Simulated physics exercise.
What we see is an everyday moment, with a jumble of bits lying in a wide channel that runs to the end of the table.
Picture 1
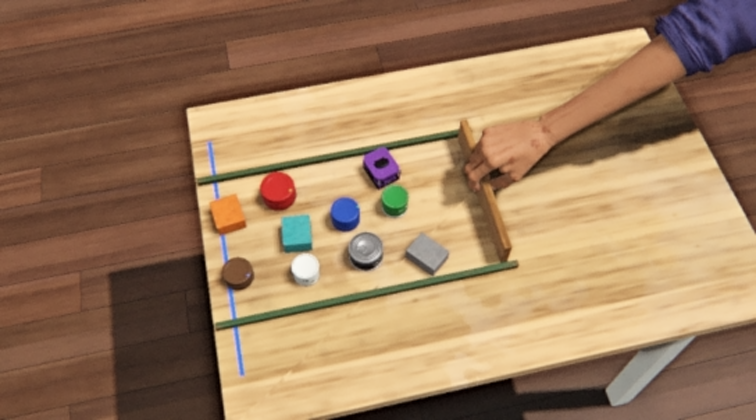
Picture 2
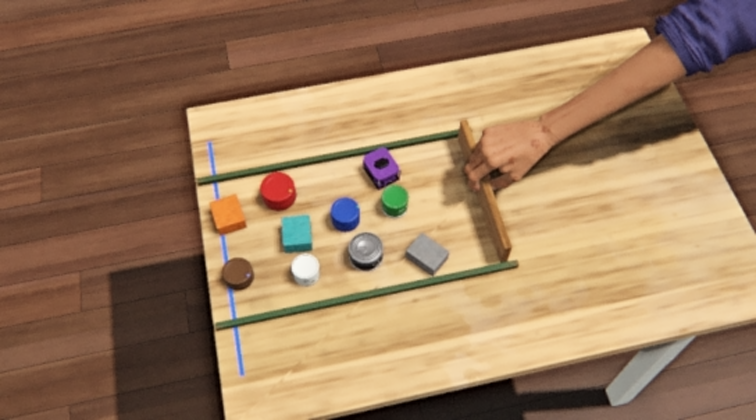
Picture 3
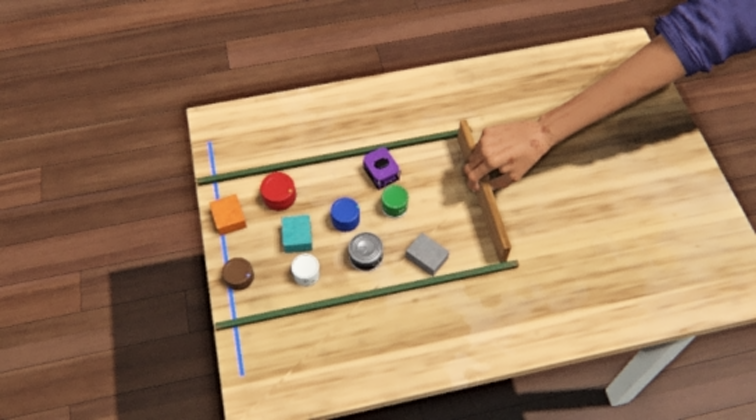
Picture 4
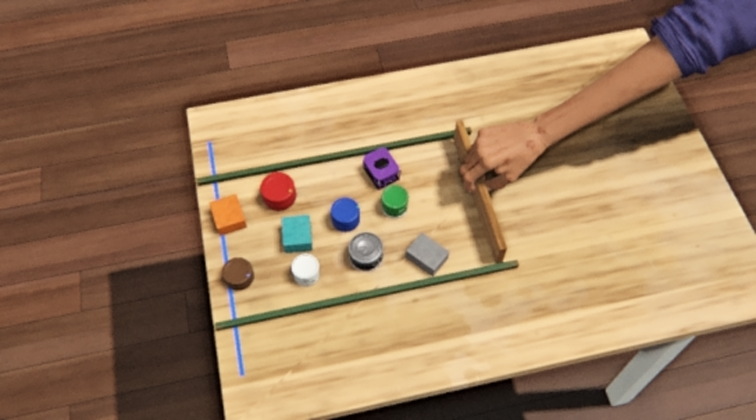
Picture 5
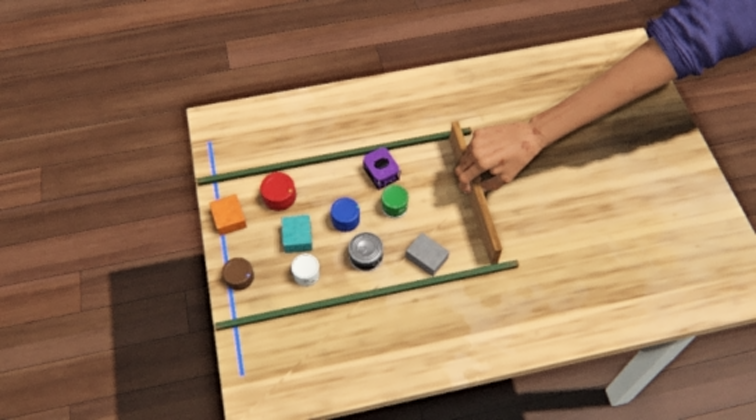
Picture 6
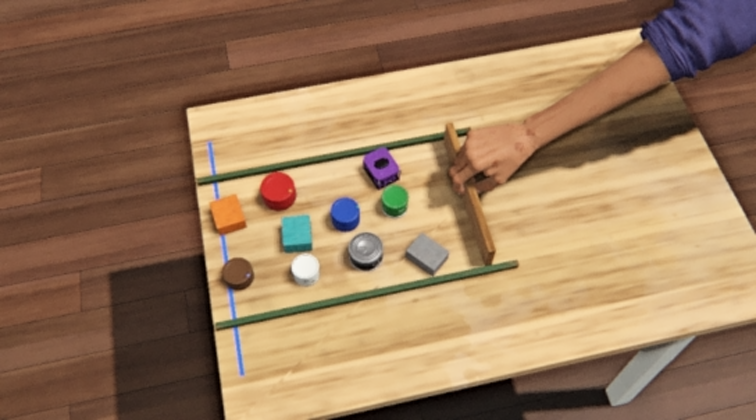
The video shows a hand holding a wooden board upright beside scattered small blocks, lids and tins between two dark green strips on a table. The hand keeps still at first, then slides the board slightly left, while the objects stay motionless.
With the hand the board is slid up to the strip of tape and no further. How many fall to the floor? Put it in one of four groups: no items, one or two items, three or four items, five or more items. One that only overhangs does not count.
Group: Five or more items.
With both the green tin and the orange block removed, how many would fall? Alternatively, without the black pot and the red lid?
First 5, then 5.
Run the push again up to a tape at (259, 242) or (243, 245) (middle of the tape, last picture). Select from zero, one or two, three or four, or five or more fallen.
Going place by place, the count is three or four; at least five.
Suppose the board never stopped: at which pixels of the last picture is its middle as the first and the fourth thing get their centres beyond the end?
At (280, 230) for the first, at (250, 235) for the fourth.
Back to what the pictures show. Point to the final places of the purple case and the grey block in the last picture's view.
The purple case at (203, 200), the grey block at (216, 290).
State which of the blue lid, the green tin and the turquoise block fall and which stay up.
The blue lid is not spared; as for the green tin, it is spared; and the turquoise block is not spared.
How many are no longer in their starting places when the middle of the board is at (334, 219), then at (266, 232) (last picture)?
The count reaches 7 first and 10 second.
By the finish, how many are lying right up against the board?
3 in contact.
Early on, none off yet; orange block at rest near (228, 215); brown lid at rest near (238, 274); red lid at rest near (278, 192).
Finally, the number that fall off is five or more; lost, black pot, blue lid, white pot, turquoise block, red lid, brown lid and orange block.
